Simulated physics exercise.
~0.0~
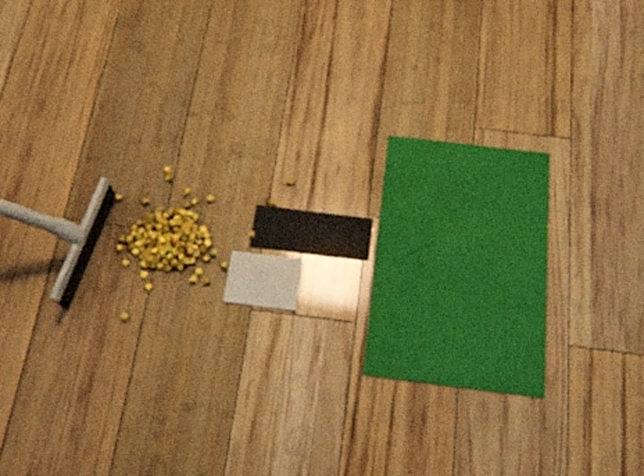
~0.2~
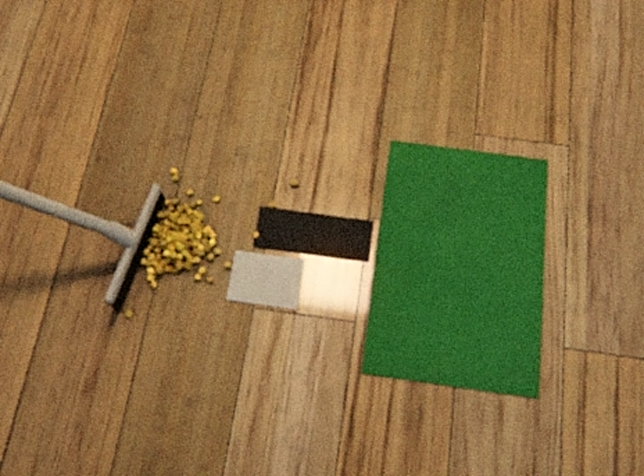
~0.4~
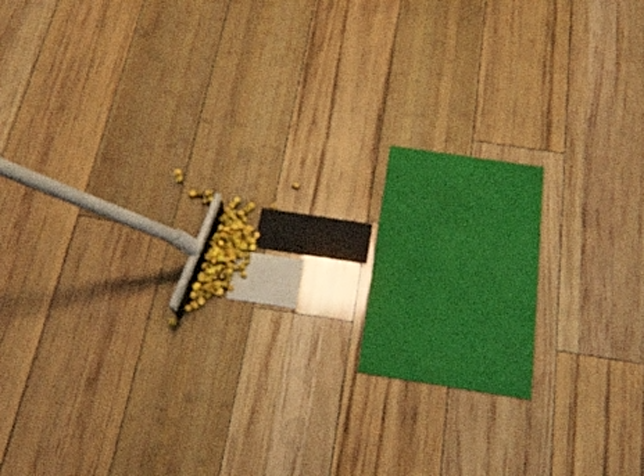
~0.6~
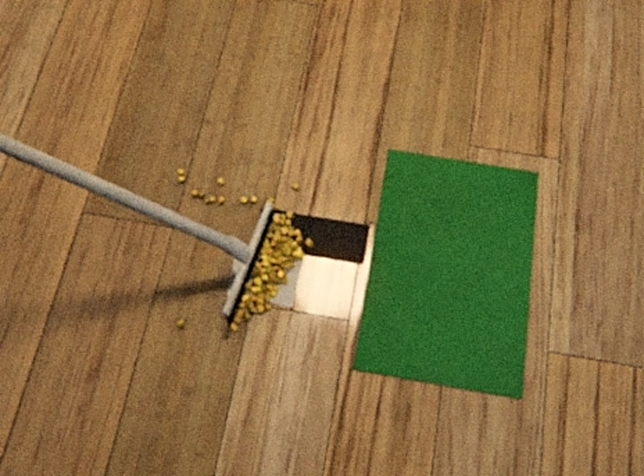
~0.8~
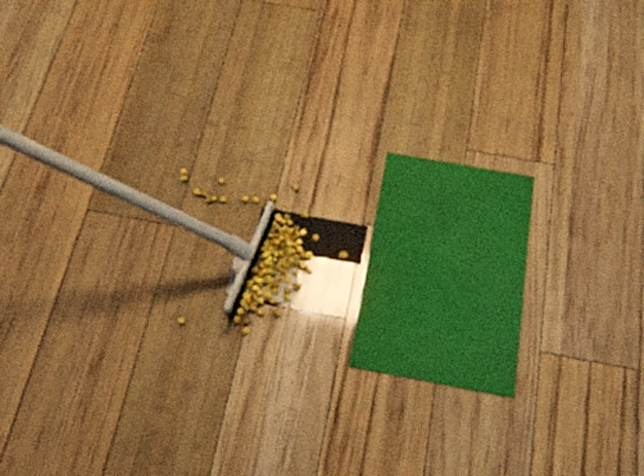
A grey squeegee on a long handle stands at the left of a wooden floor, beside a loose heap of small yellow cubes. Ahead lie a black mat, a grey mat, a white mat and a large green one. The blade moves right, meets the heap and presses it into a narrow band. It pushes the band over the grey mat and onto the black and white mats, leaving a few cubes behind. Then the blade stops, and the cubes spread slightly ahead of it, many on the black and white mats, with none reaching the green.
